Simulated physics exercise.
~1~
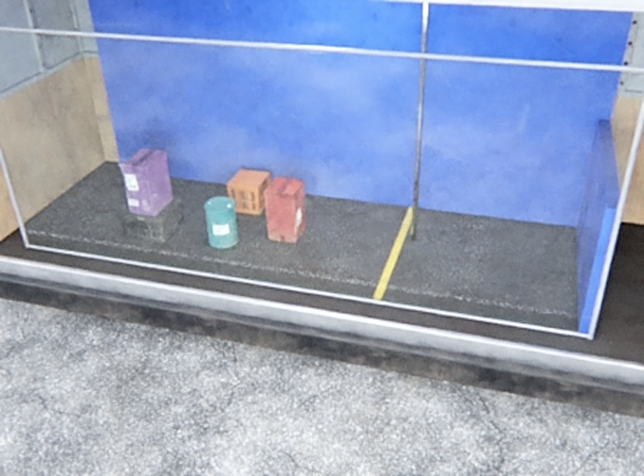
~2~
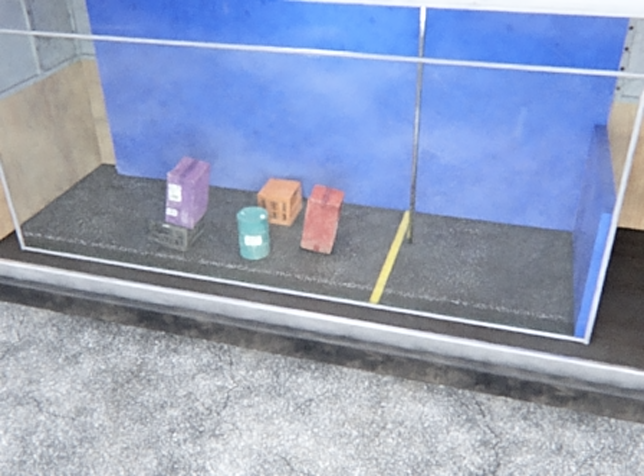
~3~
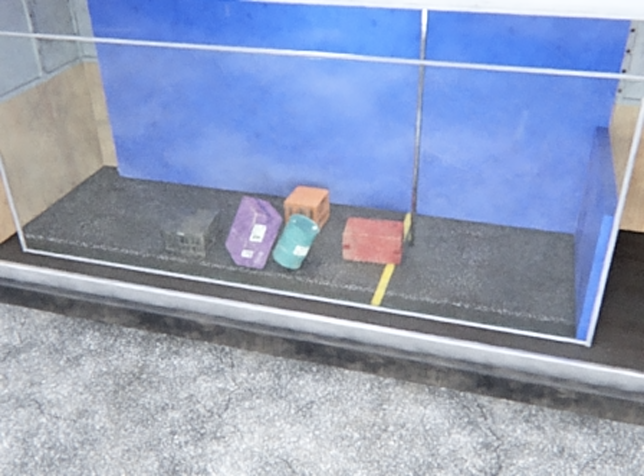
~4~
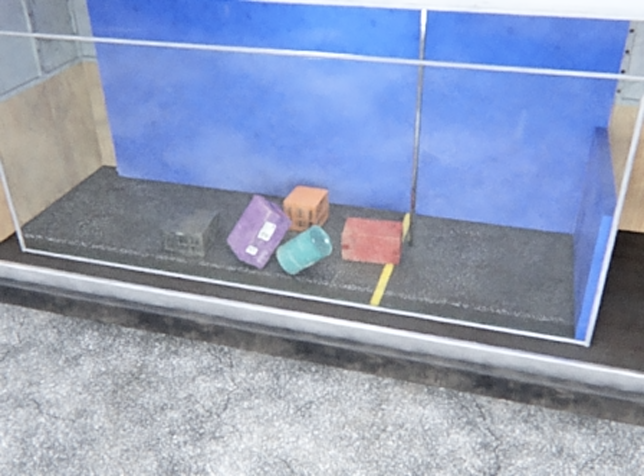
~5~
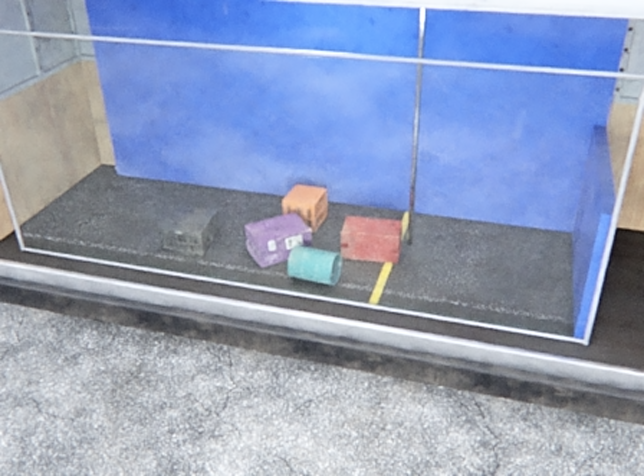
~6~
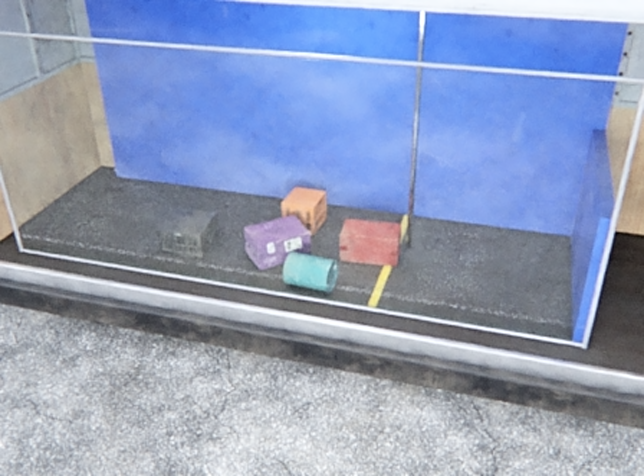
Purple and red packs and a teal drum sliding right with two crates, toppling onto their sides and stopping by a yellow line.
